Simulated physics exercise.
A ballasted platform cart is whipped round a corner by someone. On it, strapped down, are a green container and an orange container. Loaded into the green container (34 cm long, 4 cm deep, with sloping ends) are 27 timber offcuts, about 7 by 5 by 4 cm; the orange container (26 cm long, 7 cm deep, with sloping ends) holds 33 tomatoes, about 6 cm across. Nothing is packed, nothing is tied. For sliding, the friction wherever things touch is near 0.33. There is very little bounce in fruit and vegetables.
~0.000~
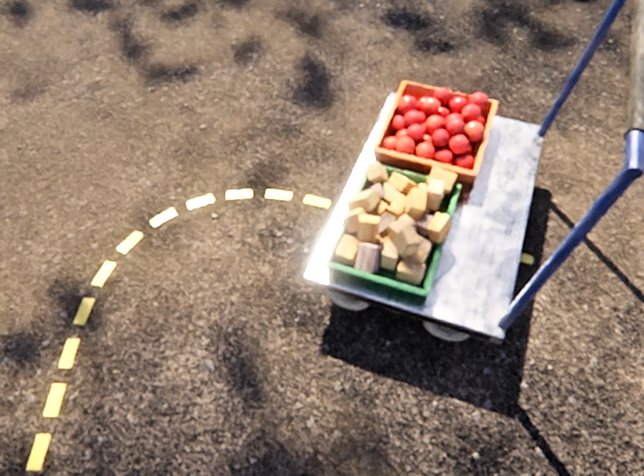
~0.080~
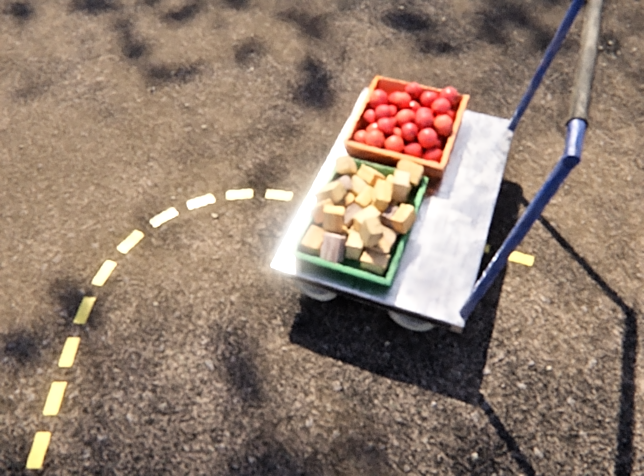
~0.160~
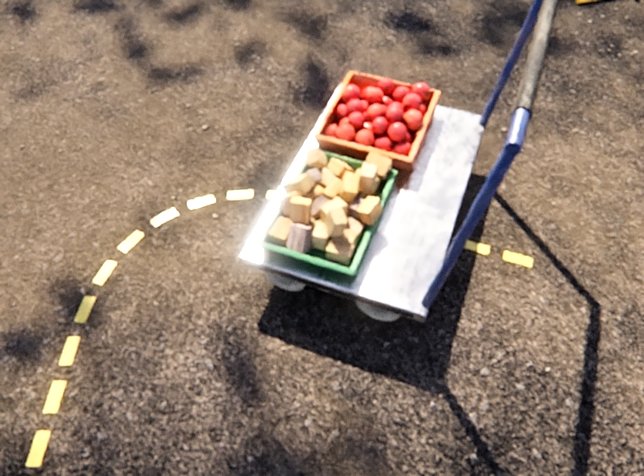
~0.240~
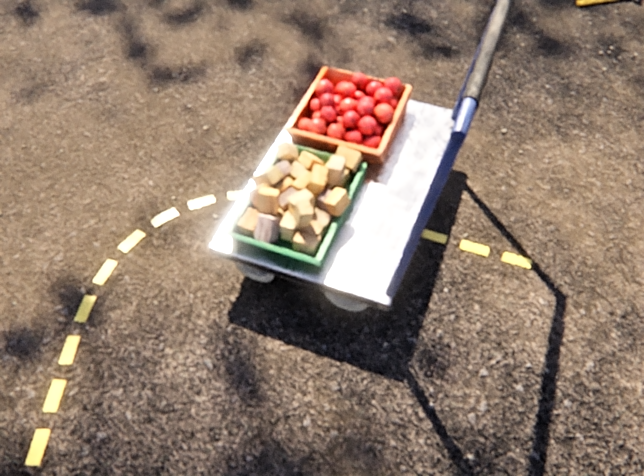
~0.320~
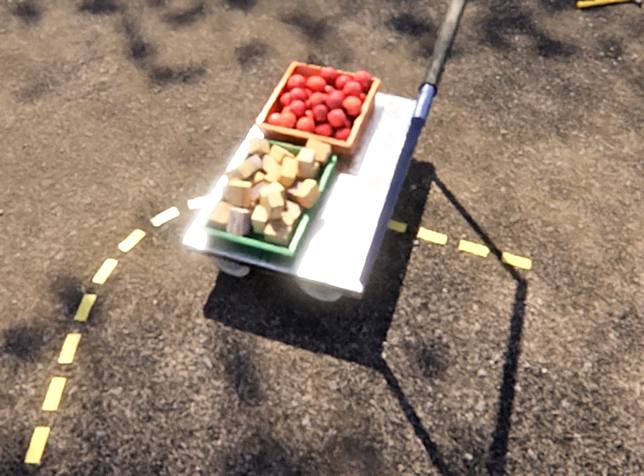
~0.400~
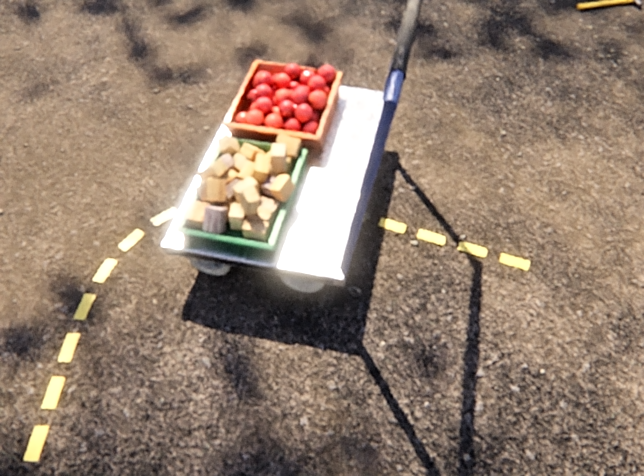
Flatbed cart carrying a green crate of wooden blocks and an orange crate of tomatoes rolling left along a dashed yellow line, then starting to turn.
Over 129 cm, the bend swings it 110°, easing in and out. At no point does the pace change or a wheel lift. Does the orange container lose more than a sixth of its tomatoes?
No, it loses fewer than one in six.
After 0.74 s, the green container has all 27 and the orange container has all 33.
After 0.95 s, the green container has all 27 and the orange container has all 33.
After 1.26 s, the green container has all 27 and the orange container has all 33.
When it is over (at 1.72 s), the green container has all 27 and the orange container has all 33. Asked share, 0 of 33, 0 per cent.
